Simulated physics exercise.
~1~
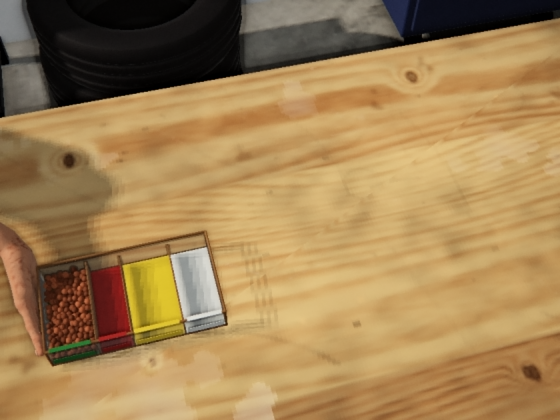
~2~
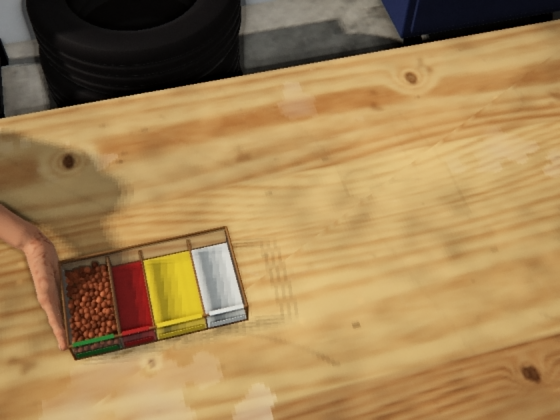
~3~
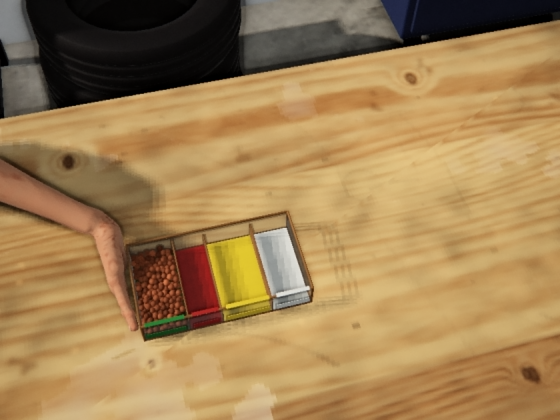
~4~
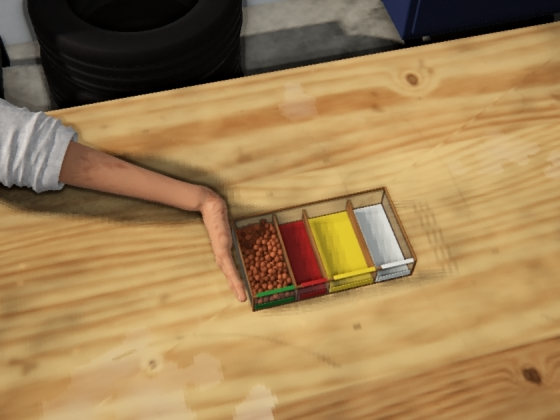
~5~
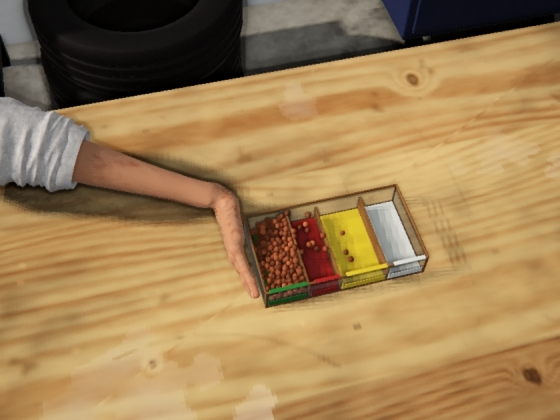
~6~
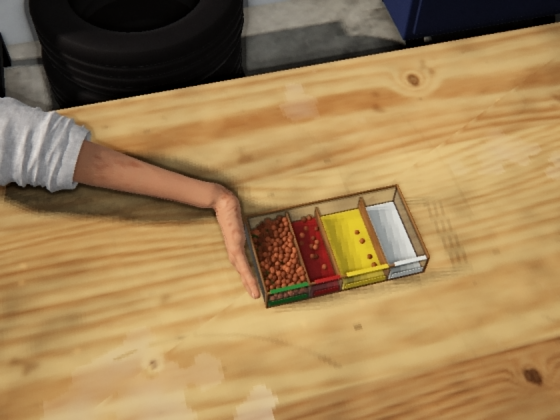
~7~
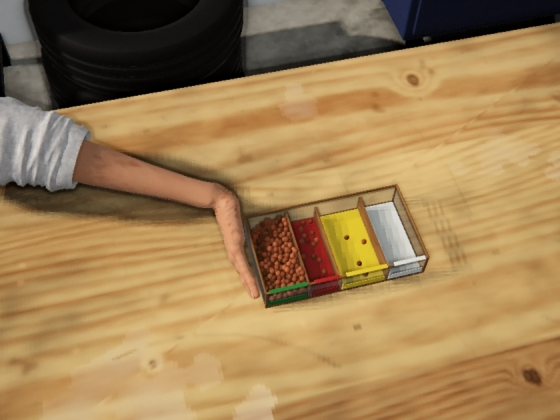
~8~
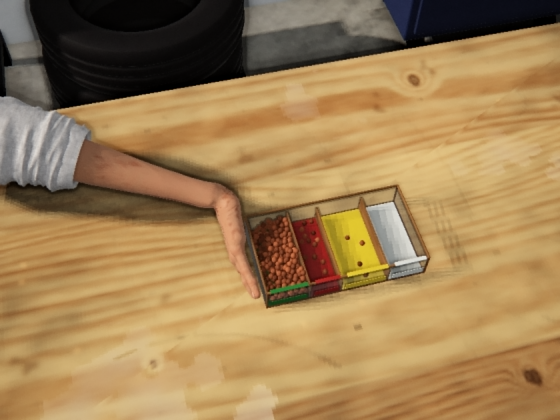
A hand pushed a clear divided tray of small reddish-brown pellets rightward across a wooden table, then stopped. A few pellets spilled from the green-marked left section into the red and yellow ones, while most stayed put and the white section remained empty.
